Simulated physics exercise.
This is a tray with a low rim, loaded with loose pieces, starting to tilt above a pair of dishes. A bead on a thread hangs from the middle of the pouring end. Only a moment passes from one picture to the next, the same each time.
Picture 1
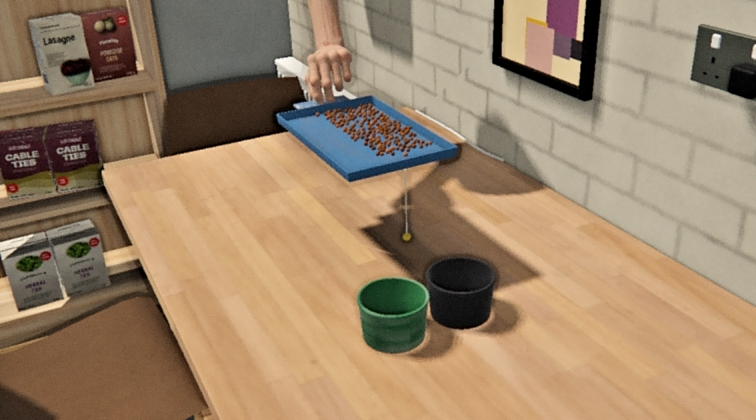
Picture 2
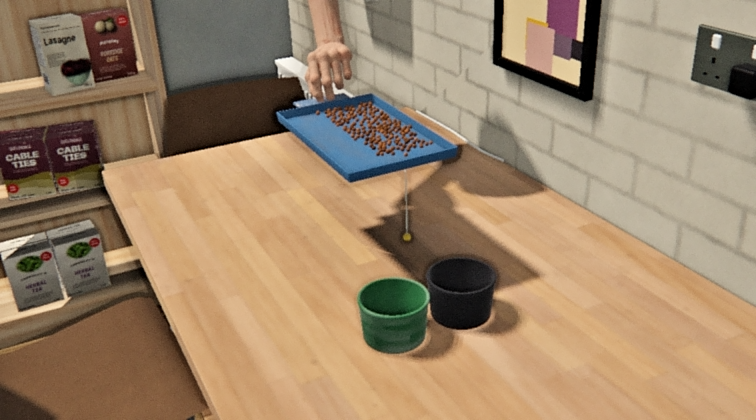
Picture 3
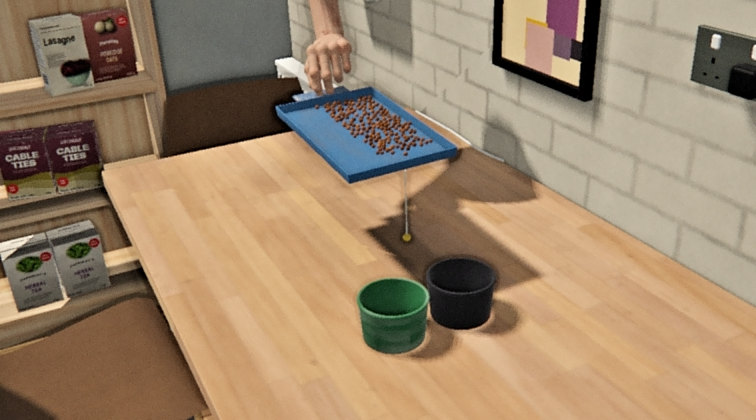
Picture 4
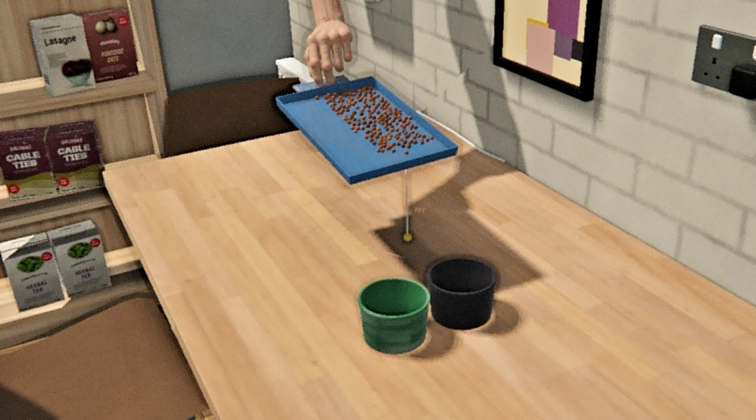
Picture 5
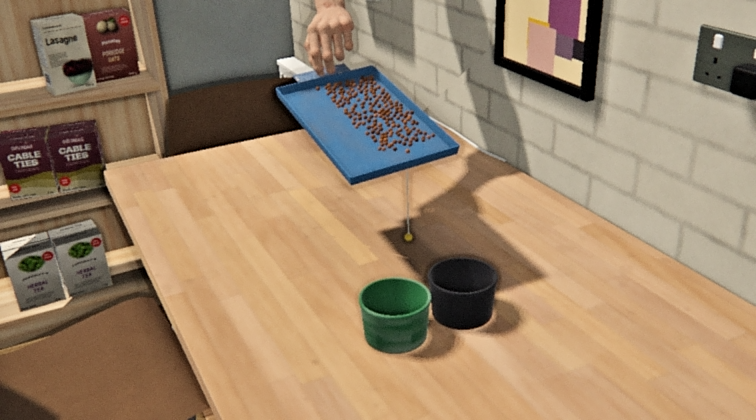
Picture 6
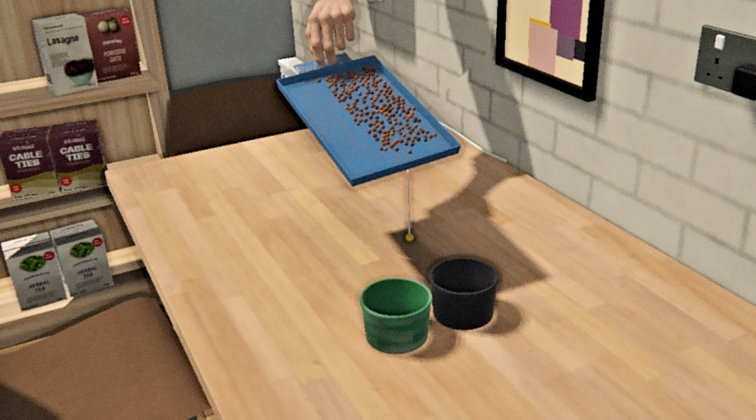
A hand slowly tilts a blue tray of small brown balls toward its front left corner.
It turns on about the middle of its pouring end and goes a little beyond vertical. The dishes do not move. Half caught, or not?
The two hold under half of the load.
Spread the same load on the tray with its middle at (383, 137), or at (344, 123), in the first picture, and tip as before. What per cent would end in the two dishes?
Roughly 0 per cent, and 10 per cent.
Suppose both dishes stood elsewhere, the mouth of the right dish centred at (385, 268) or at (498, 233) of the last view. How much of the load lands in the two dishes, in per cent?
First some 70, then 10 per cent.
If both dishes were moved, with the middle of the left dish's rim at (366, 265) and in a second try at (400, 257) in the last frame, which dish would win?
First the dish on the left, then left.
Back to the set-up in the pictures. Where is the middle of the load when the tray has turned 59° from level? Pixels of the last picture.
Near (385, 170).
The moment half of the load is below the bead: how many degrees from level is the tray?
Near 105 degrees.
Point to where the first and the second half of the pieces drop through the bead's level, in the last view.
The first part at (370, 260); the rest at (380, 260).
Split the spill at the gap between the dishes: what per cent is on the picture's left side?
About 90 per cent.
Soon after the last picture, tray tipped steeply; most on the tray; a small part in the left dish; a small part outside both; a small part in the air.
A little later, tray tipped right over; about two thirds on the tray; a small part in the left dish; about a quarter outside both; a small part in the air.
Later still, tray tipped past a quarter turn; a small part in the left dish; a stray few in the right dish; nearly all outside both.
By the end, tray tipped past a quarter turn; a small part in the left dish; a stray few in the right dish; nearly all outside both.
